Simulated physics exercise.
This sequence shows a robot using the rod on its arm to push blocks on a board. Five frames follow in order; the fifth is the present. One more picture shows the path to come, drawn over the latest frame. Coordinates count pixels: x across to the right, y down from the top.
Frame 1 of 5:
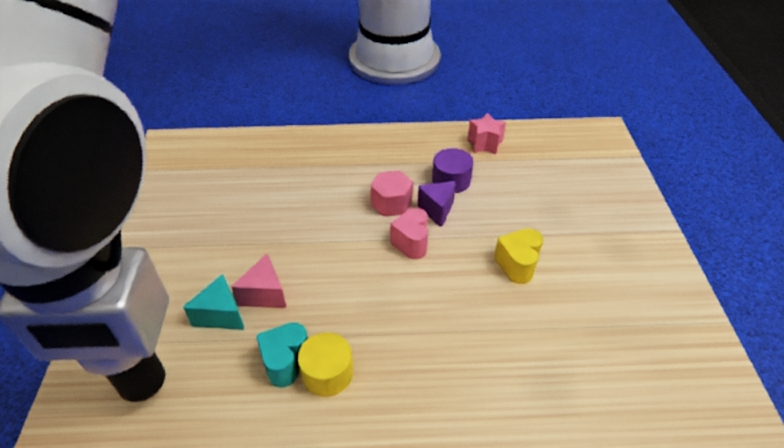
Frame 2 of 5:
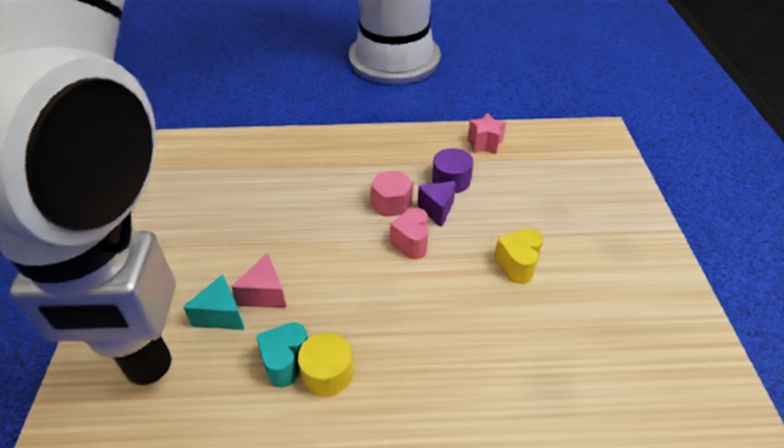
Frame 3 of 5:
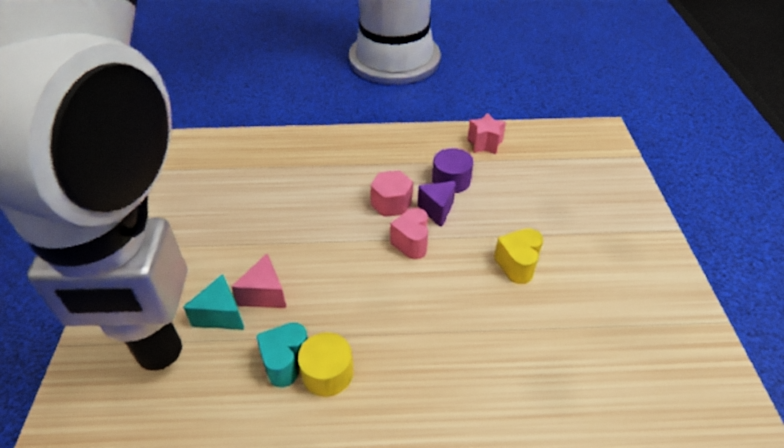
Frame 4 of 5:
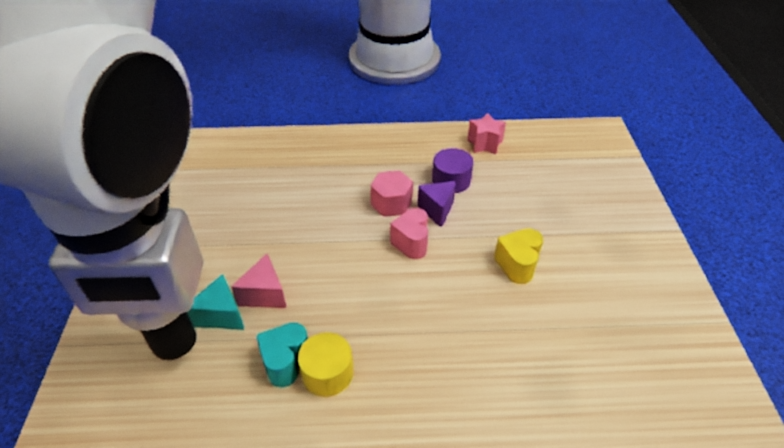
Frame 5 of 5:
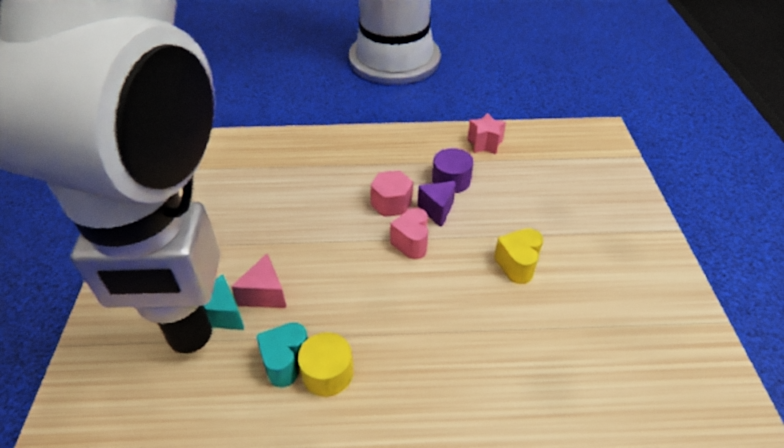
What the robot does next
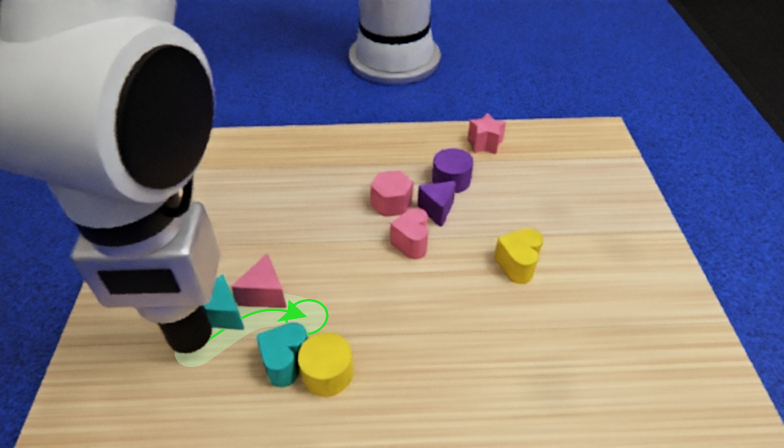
A white robot arm with a black-tipped rod reaches over the left side of a pale wooden board on a blue surface, viewed from above at an angle. Turquoise and pink triangles, a turquoise heart and a yellow cylinder sit nearby, with pink and purple blocks and a yellow heart farther right. The arm glides slightly right and away toward the turquoise triangle, partly covering it, while the blocks and view stay still.
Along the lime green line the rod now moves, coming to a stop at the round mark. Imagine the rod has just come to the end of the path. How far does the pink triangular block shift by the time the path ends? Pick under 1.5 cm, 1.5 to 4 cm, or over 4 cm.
Between 1.5 and 4 cm.
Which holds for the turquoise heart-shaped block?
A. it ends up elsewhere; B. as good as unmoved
The answer is B.
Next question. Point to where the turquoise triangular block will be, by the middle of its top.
(233, 267)
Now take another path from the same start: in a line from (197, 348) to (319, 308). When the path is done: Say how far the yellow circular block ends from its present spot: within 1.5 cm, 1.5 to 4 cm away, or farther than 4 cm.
It slides not even 1.5 cm.
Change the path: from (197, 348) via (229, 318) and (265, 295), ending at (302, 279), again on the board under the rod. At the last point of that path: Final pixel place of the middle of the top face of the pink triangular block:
In the picture, that point is around (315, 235).
Path on the board, from (197, 348) via (232, 324) and (270, 310), ending at (307, 317).
The first path, step by step. One third of the way, rod at (228, 310); turquoise triangular block at (230, 275), turned 20° anticlockwise; pink triangular block at (270, 268), turned 40° clockwise.
Two thirds of the way, rod at (266, 297); turquoise triangular block at (233, 267), turned 15° anticlockwise; pink triangular block at (278, 261), turned 30° clockwise.
At the end, rod at (304, 304); turquoise triangular block at (233, 267), turned 15° anticlockwise; pink triangular block at (282, 260), turned 15° clockwise; turquoise heart-shaped block in place.
